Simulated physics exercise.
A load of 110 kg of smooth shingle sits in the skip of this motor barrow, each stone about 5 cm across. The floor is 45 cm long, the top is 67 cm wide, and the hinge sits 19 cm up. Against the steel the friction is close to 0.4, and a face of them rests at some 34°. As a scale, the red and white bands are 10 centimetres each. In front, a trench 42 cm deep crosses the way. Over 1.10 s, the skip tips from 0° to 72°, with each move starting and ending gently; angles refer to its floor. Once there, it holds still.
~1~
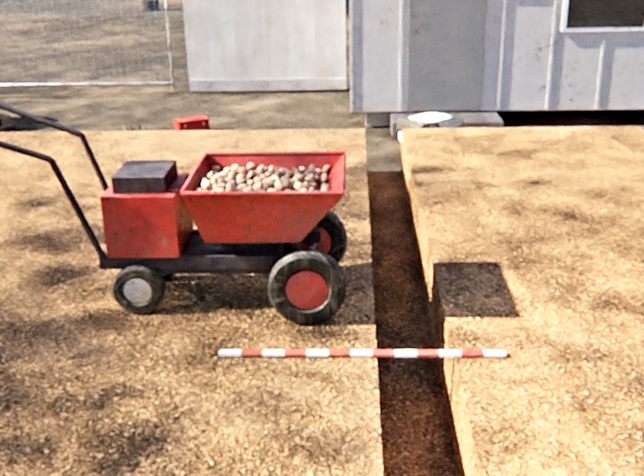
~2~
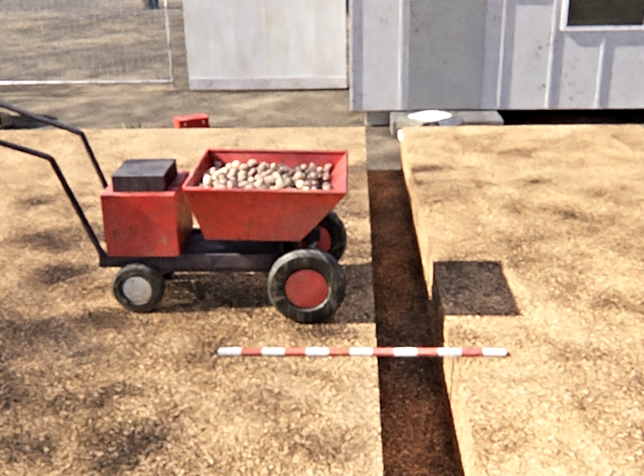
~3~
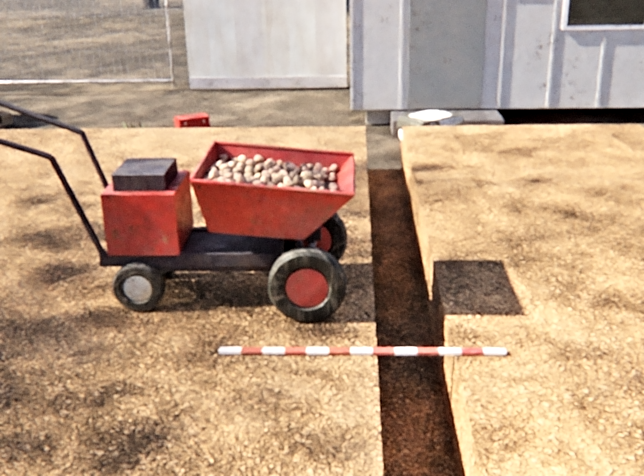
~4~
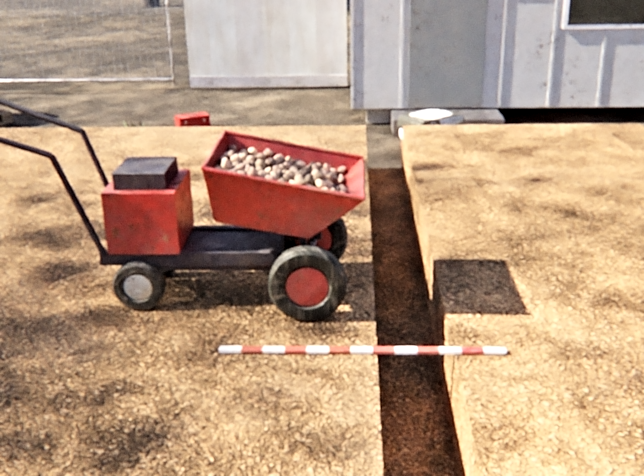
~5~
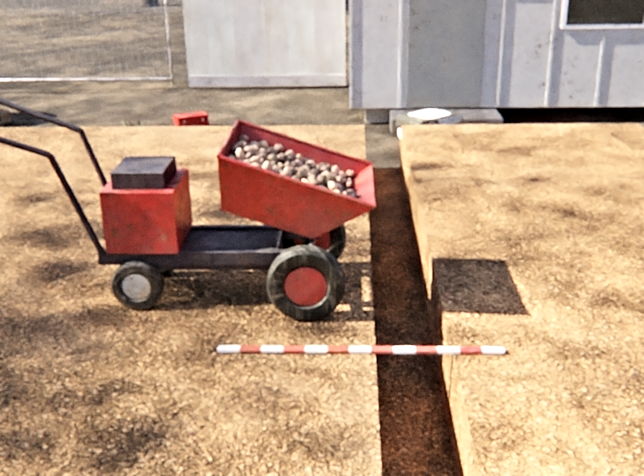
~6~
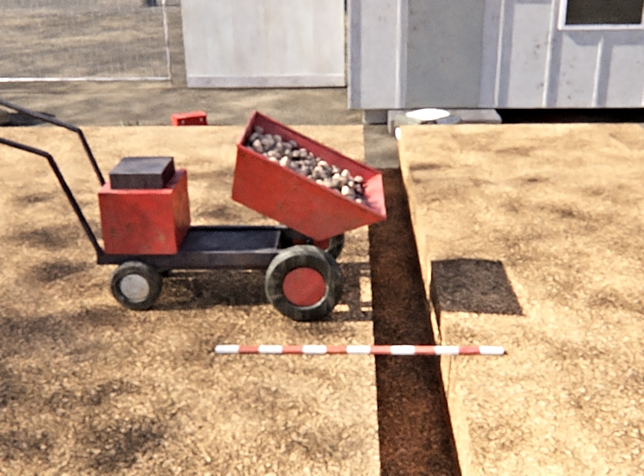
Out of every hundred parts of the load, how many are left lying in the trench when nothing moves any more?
Around 42 in every hundred.
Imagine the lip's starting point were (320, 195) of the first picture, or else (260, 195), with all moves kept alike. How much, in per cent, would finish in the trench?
The first gives about 80 percent and the second about 85 percent.
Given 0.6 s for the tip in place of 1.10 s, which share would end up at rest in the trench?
Close to 30 per cent then.
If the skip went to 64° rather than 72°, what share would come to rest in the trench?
About 50%.
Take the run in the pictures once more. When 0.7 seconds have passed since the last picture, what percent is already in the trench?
By then, around 15 percent.
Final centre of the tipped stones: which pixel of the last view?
Resting centre: About (456, 288).
Then, 0.4 s after the last picture the floor is at 60°, 100 % in the skip; the foremost stones are at (417, 248).
Then, 0.7 s after the last picture the floor is at 72°, 48 % in the skip, 16 % in the trench, 36 % past the trench; the foremost stones are at (519, 291).
Then, 1.1 s after the last picture the floor is at 72°, 12 % in the skip, 30 % in the trench, 58 % past the trench; the foremost stones are at (621, 303).
Then, 3.0 s after the last picture the floor is at 72°, 0 % in the skip, 42 % in the trench, 58 % past the trench; the foremost stones are past the picture's edge.
